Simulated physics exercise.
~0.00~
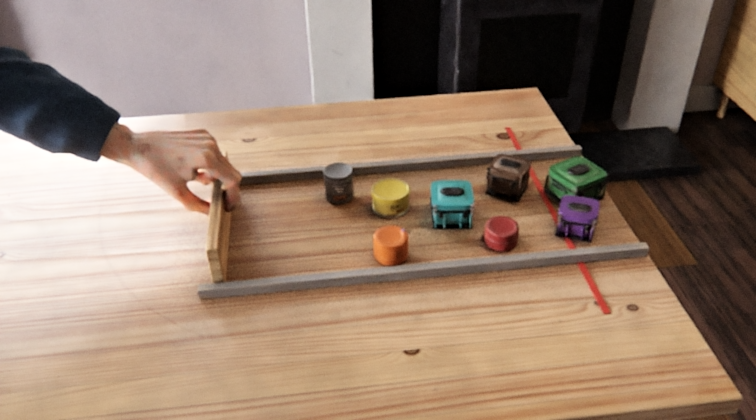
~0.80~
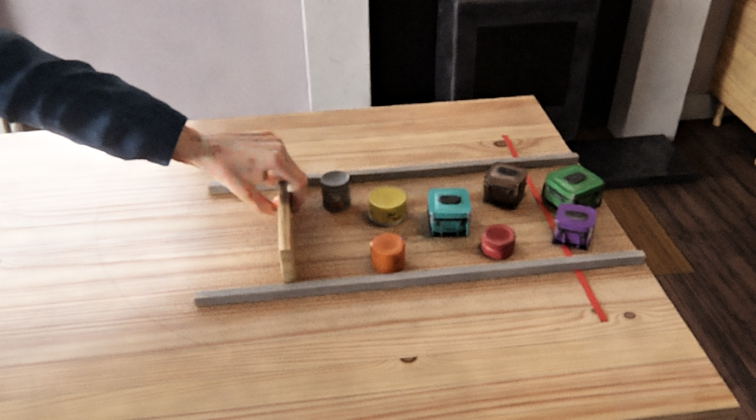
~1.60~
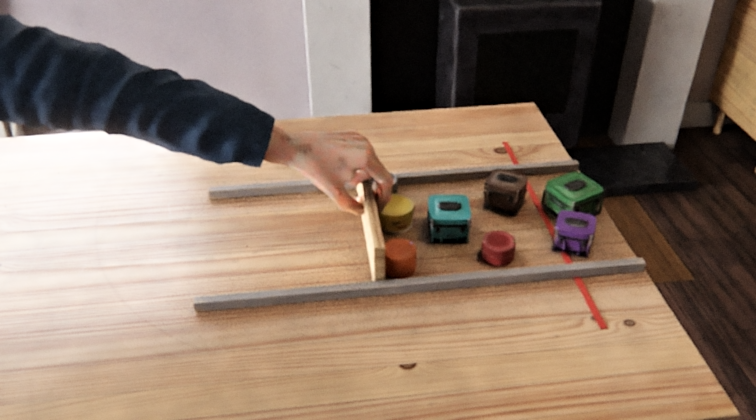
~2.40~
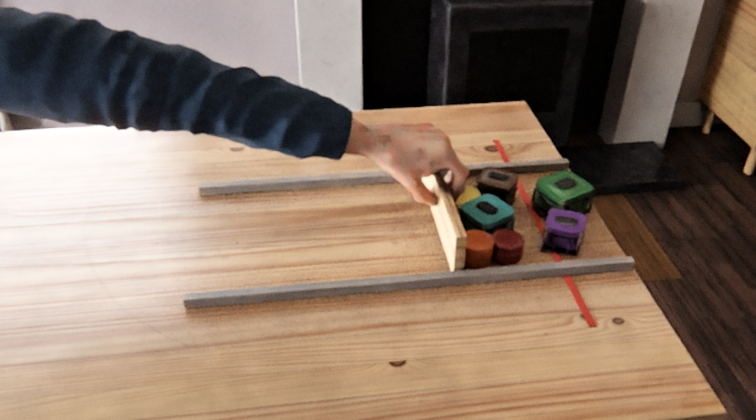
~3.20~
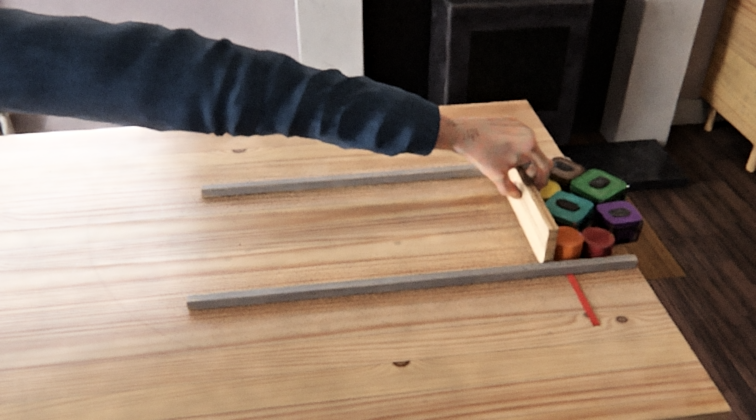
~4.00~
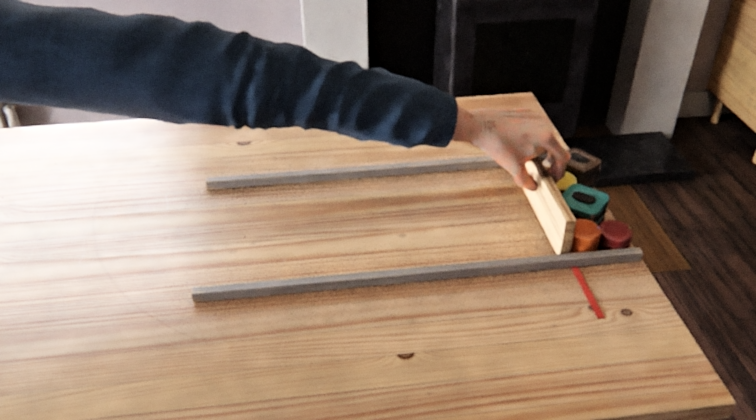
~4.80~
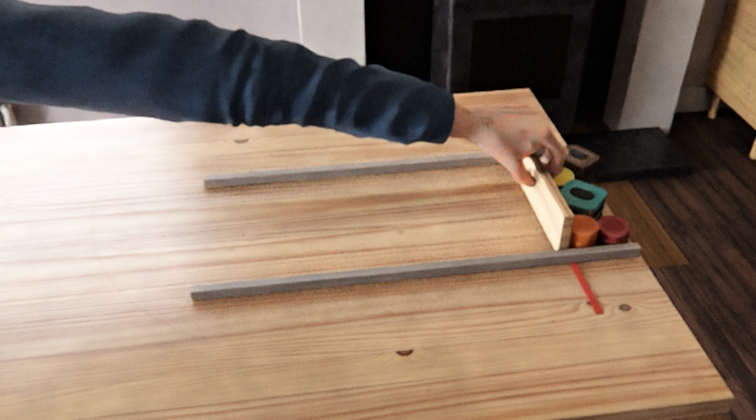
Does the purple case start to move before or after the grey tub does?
It starts after the grey tub. The board pushes the grey tub along while the purple case is still in its place, and the purple case only moves later, as the bunch reaches the table's edge.
